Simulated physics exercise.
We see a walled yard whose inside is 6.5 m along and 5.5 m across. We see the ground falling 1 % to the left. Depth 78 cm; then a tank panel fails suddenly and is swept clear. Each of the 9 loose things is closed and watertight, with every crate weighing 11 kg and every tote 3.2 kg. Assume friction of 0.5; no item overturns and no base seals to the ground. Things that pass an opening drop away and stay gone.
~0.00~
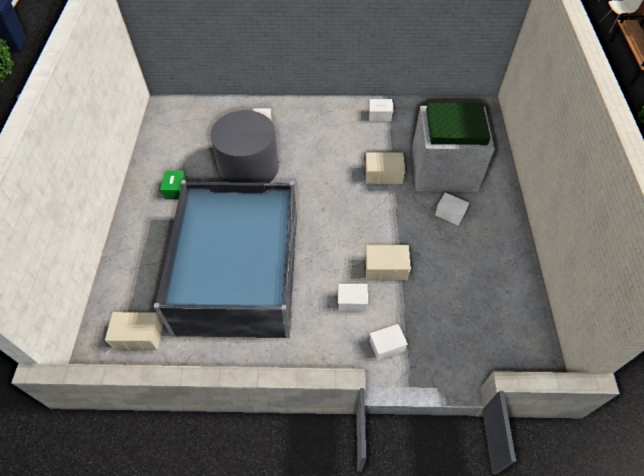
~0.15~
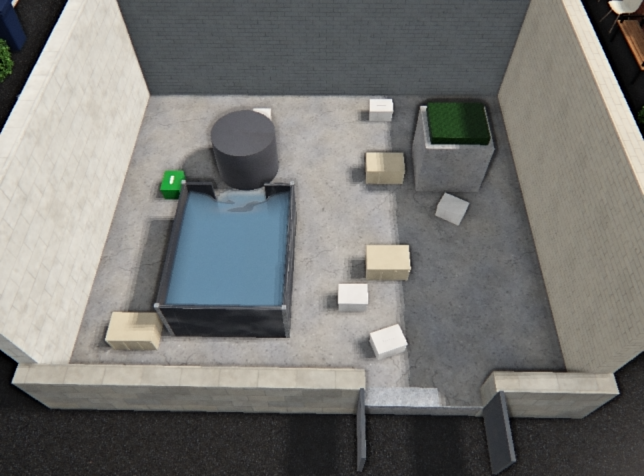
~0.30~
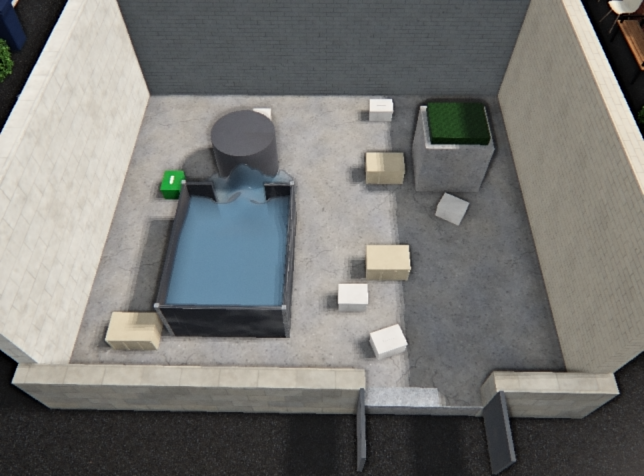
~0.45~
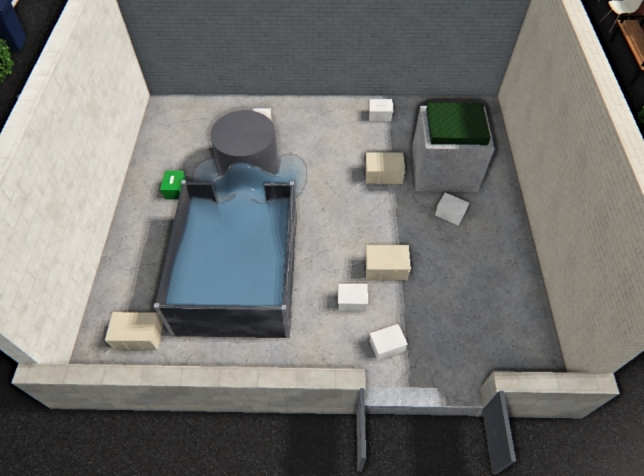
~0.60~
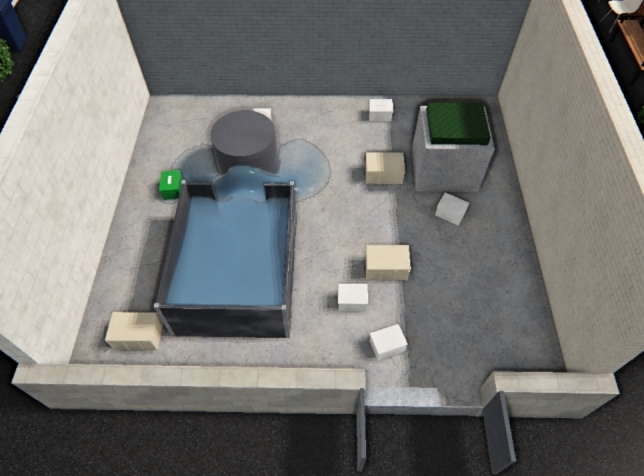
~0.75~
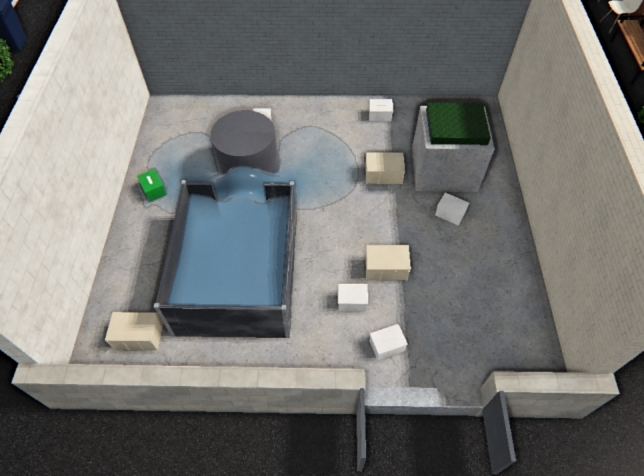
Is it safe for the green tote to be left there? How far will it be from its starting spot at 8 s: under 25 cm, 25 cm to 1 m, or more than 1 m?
It relocates a long way.
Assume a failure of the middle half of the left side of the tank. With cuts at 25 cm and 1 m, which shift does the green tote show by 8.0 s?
Under that change, the green tote covers a big distance.
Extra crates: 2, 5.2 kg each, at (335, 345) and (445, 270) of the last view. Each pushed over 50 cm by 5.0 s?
Order kept: Falls short, falls short.
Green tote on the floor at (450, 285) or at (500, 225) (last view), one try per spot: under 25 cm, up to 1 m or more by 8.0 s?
Run one, it gets swept far; run two, it gets swept far.
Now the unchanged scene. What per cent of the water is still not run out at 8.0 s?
I'd say some 96 percent hasn't gone yet.
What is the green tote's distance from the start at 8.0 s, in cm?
It's about 350 cm away.
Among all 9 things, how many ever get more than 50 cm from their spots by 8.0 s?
I get 7.
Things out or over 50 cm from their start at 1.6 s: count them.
Count: 1.
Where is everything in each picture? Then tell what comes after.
In the first frame, the green tote at (172, 180) rests on the ground; water covers 2.8 m2; 0 of 9 have shifted.
In the second frame, the green tote at (172, 180) rests on the ground; 3.4 m2 under water; 0 of 9 have shifted.
In the third frame, the green tote at (172, 180) rests on the ground; water covers 3.7 m2; 0 of 9 have shifted.
In the fourth frame, the green tote at (172, 180) rests on the ground; water covers 4.1 m2; 0 of 9 have shifted.
In the fifth frame, the green tote at (170, 180) rests on the ground, 4 cm from its start; water covers 5.2 m2; 0 of 9 have shifted.
In the sixth frame, the green tote at (150, 180), on the bottom, 35 cm from its start; 7.0 m2 under water; 1 of 9 have shifted.
After 1.6 s the green tote is near (116, 197), 0.9 m from its start, afloat; 0 of 9 are out; 3 afloat.
After 3.6 s the green tote is near (91, 359), 3.0 m from its start, afloat; 0 of 9 are out; 4 afloat.
After 5.6 s the green tote is near (137, 357), 3.0 m from its start, afloat; 0 of 9 are out; 4 afloat.
After 8.0 s the green tote is near (262, 347), 3.3 m from its start, afloat; 0 of 9 are out; 8 afloat.
